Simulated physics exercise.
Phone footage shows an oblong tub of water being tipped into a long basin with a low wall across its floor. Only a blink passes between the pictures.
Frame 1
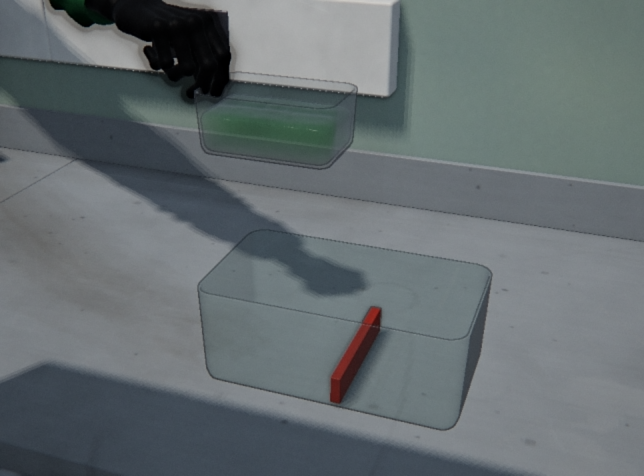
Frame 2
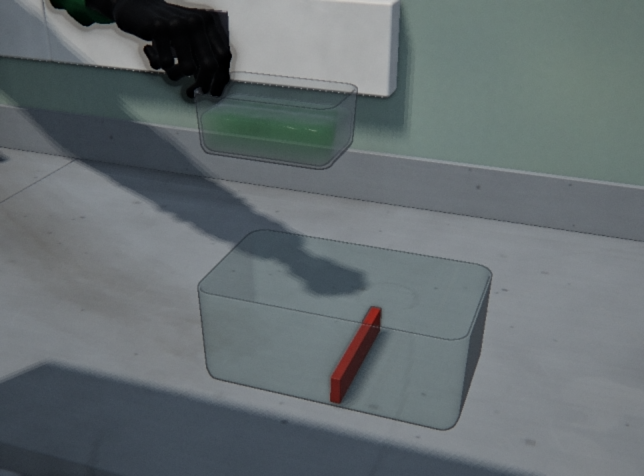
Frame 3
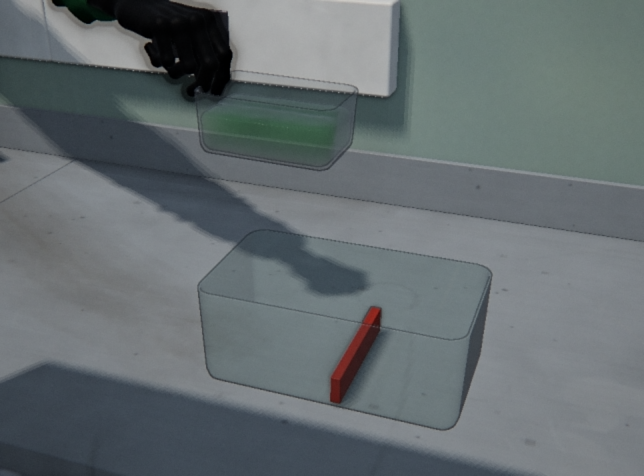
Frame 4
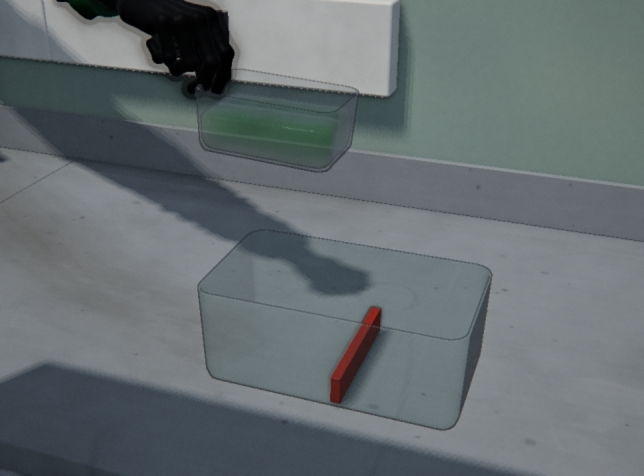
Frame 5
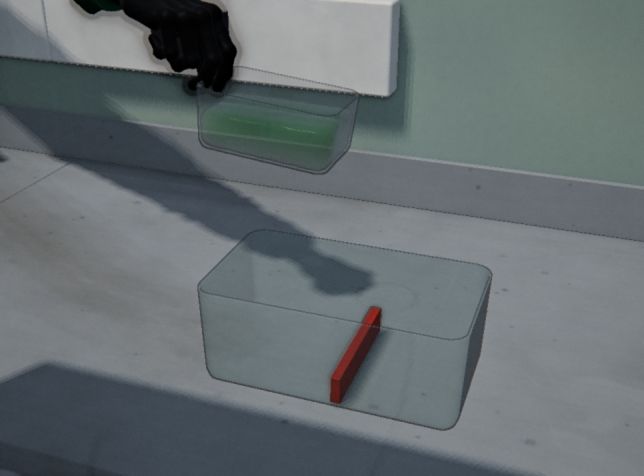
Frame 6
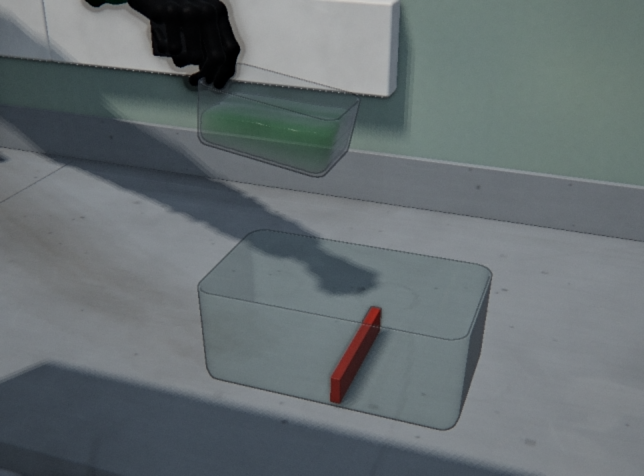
To begin with, a black-gloved hand holds a small clear tub of green liquid level above a larger clear basin with a low red wall across its floor. The hand then gradually tilts the tub slightly, its right end dipping a little, while the liquid stays inside and the basin remains still.
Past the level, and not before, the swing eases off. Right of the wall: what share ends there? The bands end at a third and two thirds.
The amount right of the wall is going to climb past two thirds.
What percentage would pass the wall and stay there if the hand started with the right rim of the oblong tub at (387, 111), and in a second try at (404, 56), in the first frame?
85 % and 65 %.
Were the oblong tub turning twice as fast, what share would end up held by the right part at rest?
About 70 %.
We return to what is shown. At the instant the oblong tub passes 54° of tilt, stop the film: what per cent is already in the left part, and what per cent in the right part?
0 per cent left, 5 per cent right.
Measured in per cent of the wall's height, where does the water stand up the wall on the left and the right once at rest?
Left near 10; right near 60.
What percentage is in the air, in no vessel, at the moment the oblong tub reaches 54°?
Around 35 in a hundred.
A moment on, the oblong tub is tipped part way and 60 per cent is still to pour, 0 is left of the wall and 7 right of it.
Next, the oblong tub is tipped on its side and 16 per cent is still to pour, 4 is left of the wall and 68 right of it.
Then the oblong tub is tipped on its side and 3 per cent is still to pour, 13 is left of the wall and 80 right of it.
Later the oblong tub is tipped on its side and 0 per cent is still to pour, 17 is left of the wall and 80 right of it.
Finally, 19 per cent lies left of the wall, 80 right of it and 1 outside.
